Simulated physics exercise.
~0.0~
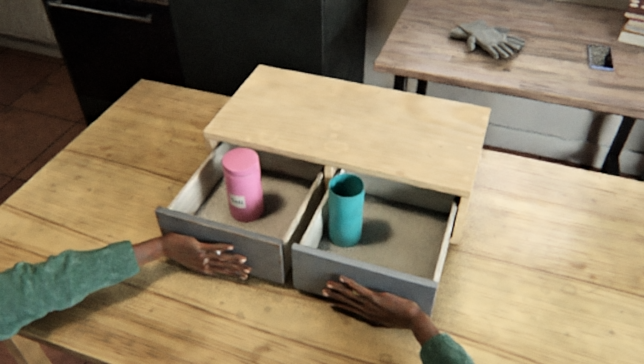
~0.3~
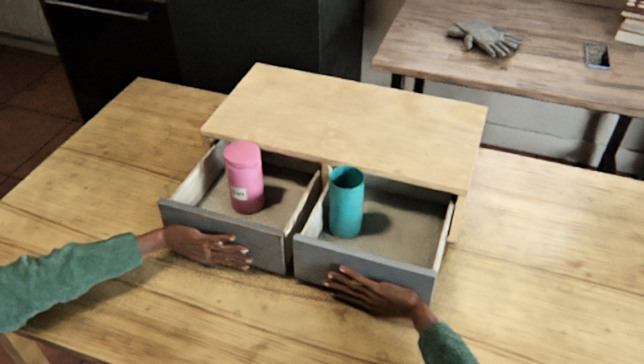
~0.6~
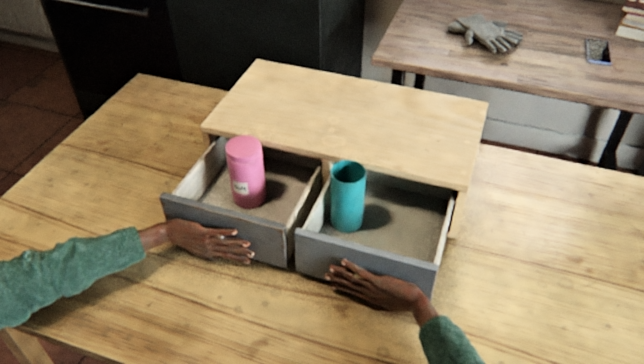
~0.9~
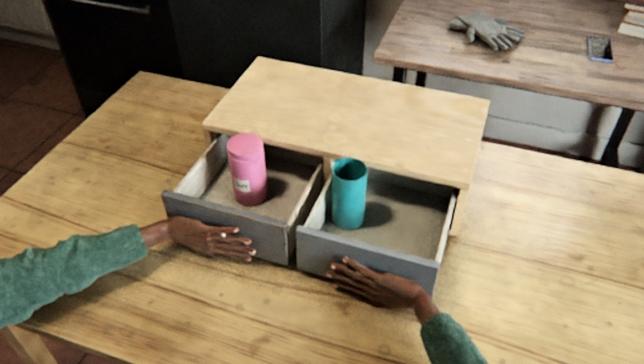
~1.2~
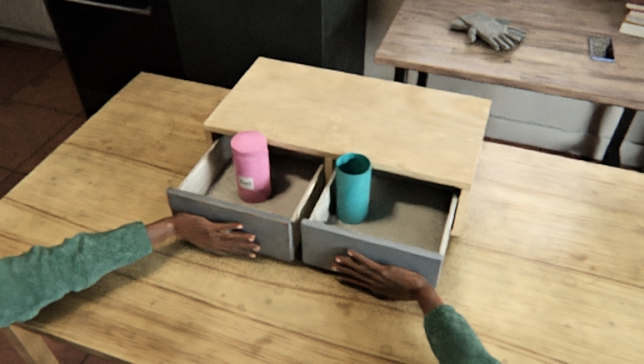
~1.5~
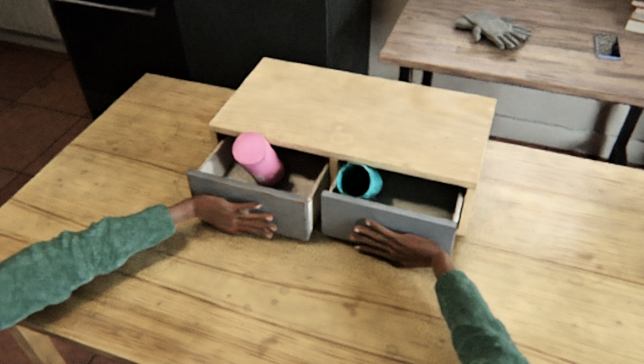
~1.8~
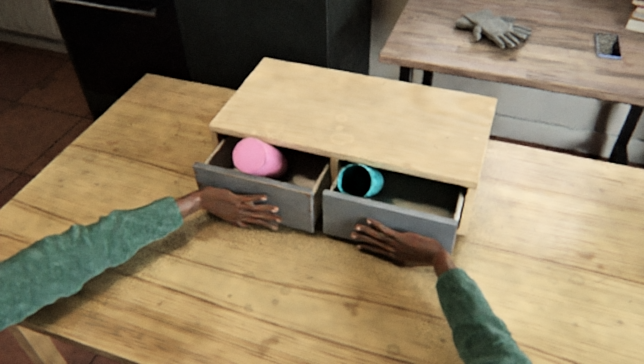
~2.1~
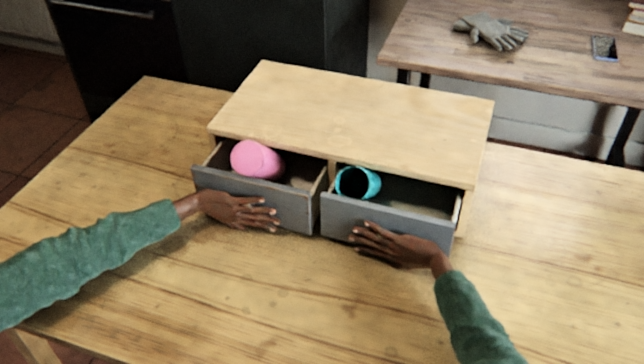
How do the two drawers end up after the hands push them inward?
Both the left and right drawers stay ajar, with the pink jar and the turquoise beaker leaning inside them.
